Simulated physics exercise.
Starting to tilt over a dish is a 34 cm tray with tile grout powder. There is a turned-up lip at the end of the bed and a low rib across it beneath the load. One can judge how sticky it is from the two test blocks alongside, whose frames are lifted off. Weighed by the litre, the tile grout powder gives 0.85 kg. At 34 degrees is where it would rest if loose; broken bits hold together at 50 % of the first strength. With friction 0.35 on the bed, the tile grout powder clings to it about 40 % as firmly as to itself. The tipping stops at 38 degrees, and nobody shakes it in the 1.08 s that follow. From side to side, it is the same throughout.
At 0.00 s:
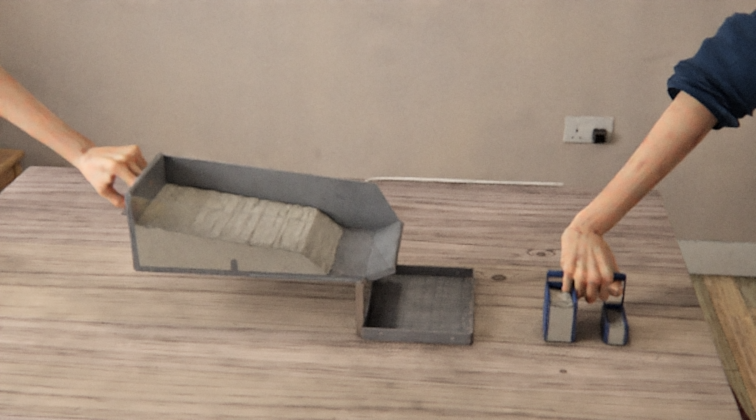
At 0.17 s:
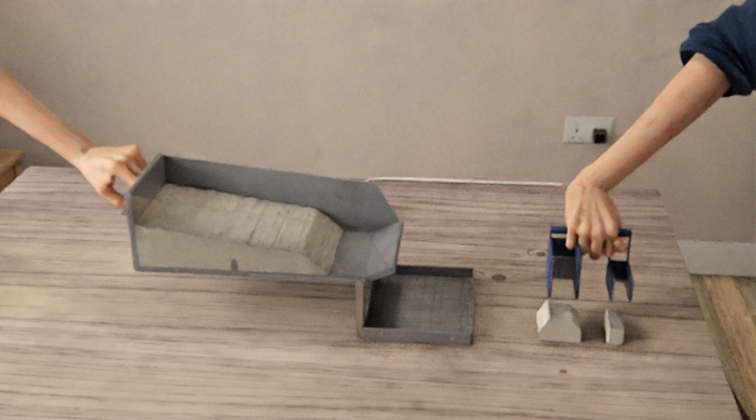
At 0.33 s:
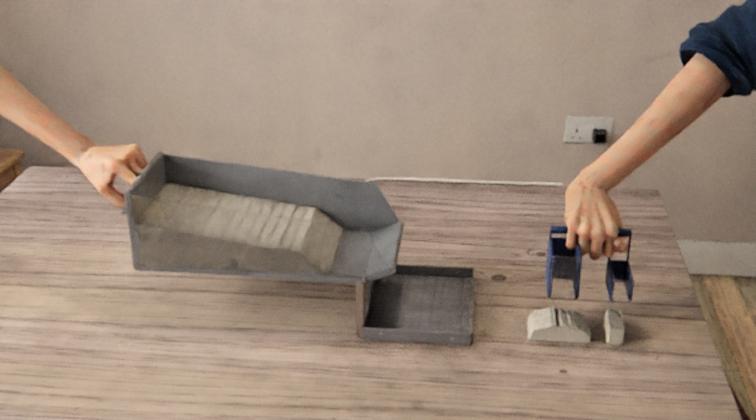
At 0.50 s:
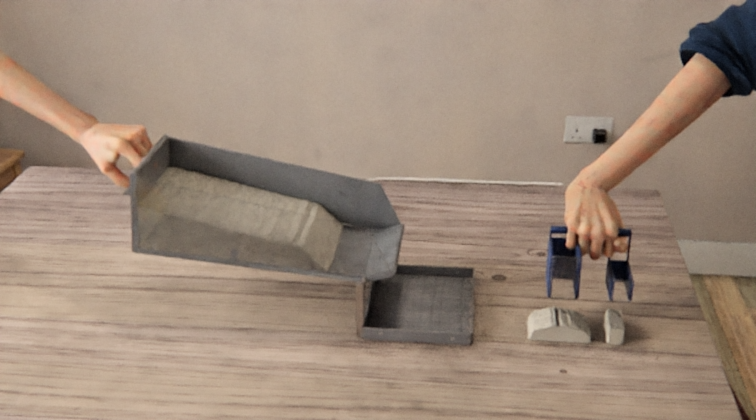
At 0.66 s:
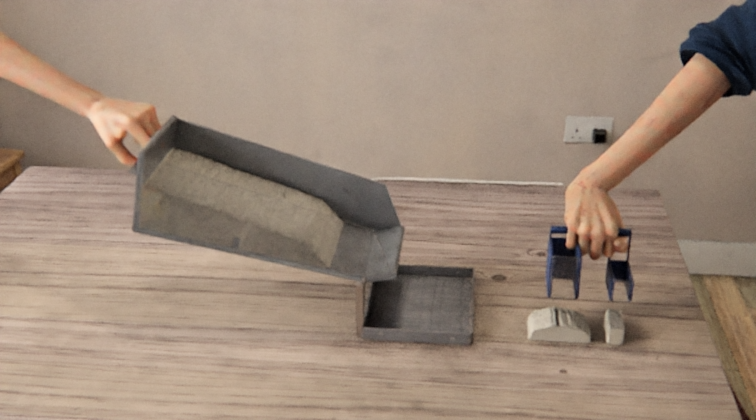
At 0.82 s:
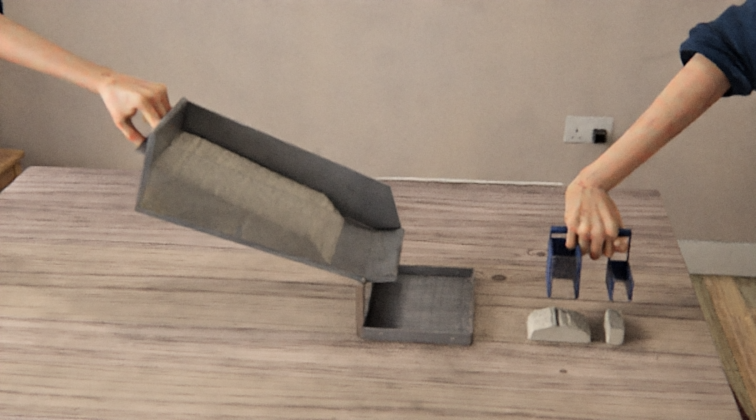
On a wood-grained tabletop against a plain beige wall with a socket, seen from the front and slightly above by a still camera, a hand at left holds a grey tray of pale grey powder over a small square dish. At right, a dark-sleeved arm raises two blue moulds off two small blocks, the left one slumping lower. Then the left hand lifts the tray's end, steepening it steadily, while the powder barely shifts.
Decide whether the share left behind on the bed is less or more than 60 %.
My bet is it ends up south of 60 per cent.
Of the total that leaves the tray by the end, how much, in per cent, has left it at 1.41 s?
It comes to about 10 percent.
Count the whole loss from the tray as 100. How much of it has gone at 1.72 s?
About 60 %.
By 1.09 s, the tilt is 26 degrees and 100 % is on the bed.
By 1.41 s, the tilt is 37 degrees and 95 % is on the bed.
By 1.72 s, the tilt is 38 degrees and 57 % is on the bed.
By 2.04 s, the tilt is 38 degrees and 34 % is on the bed.
By 2.58 s, at the end, the tilt is 38 degrees and 29 % is on the bed.
